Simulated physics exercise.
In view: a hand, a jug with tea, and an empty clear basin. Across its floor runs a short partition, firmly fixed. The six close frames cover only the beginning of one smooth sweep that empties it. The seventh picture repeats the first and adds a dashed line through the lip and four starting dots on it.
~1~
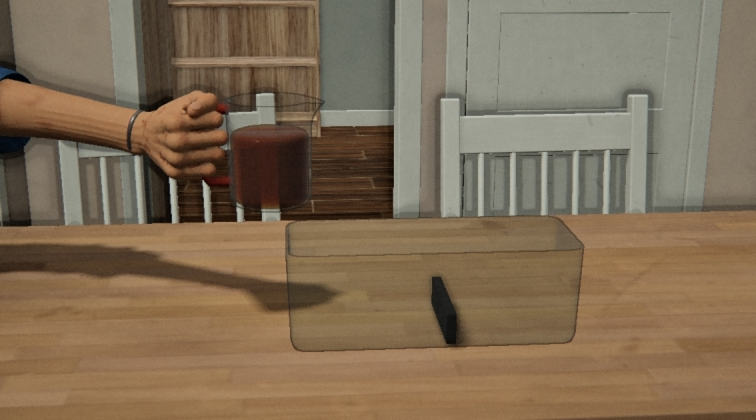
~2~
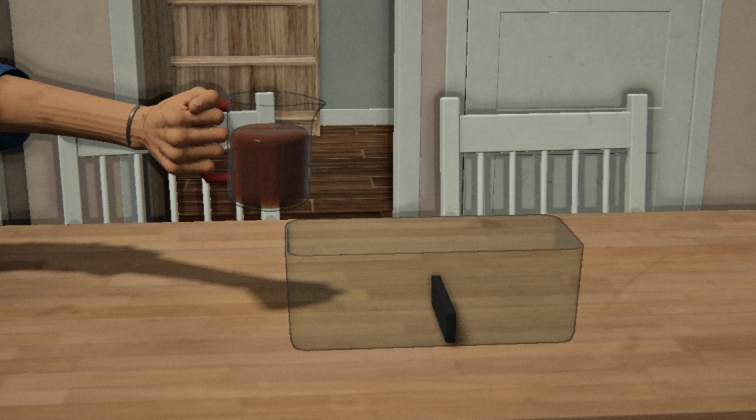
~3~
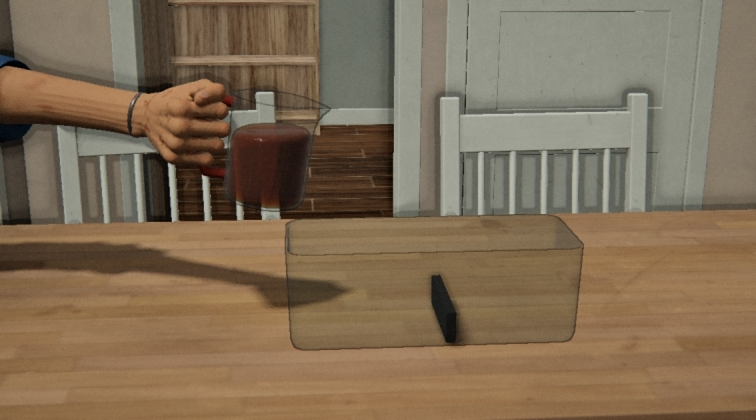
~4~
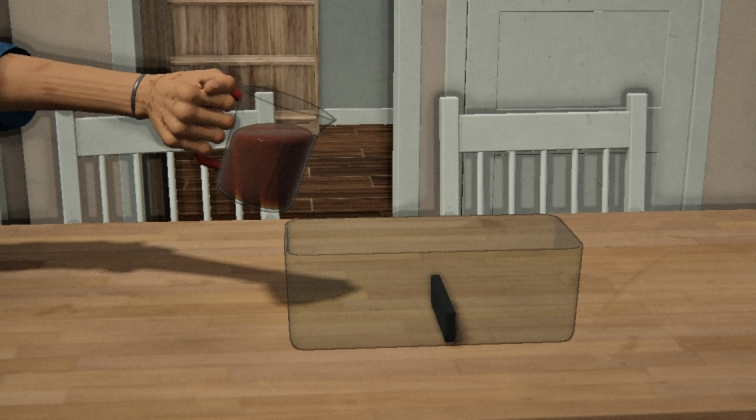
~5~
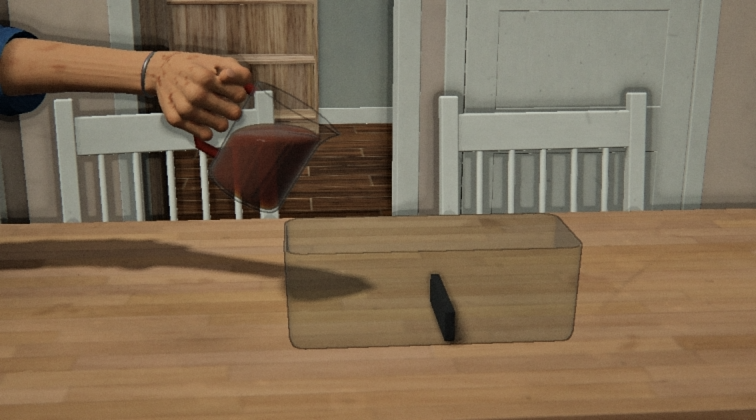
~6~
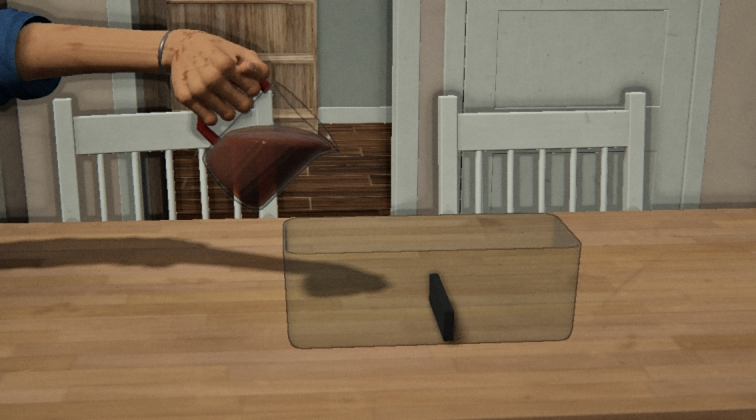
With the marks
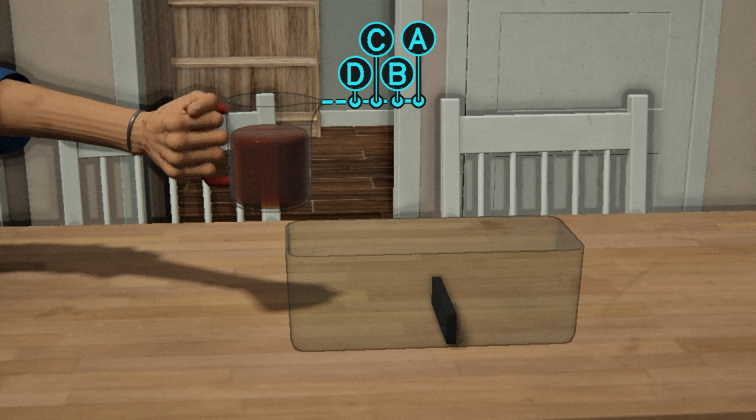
The video shows a hand holding a clear jug of reddish-brown liquid above a wooden table, beside an empty transparent basin with a short dark partition inside. The hand gradually tilts the jug to the right, toward the basin.
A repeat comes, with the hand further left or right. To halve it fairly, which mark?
I would pick spot B.
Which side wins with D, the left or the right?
More ends on the left.
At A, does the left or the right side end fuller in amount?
The right one.
On the marked copy, A at (418, 100); B at (397, 101); C at (376, 101); D at (355, 101).
With A, about 8 % ends left of the wall and 91 % right of it.
With B, about 50 % ends left of the wall and 50 % right of it.
With C, about 89 % ends left of the wall and 7 % right of it; 5 % is lost outside.
With D, about 91 % ends left of the wall and 7 % right of it.
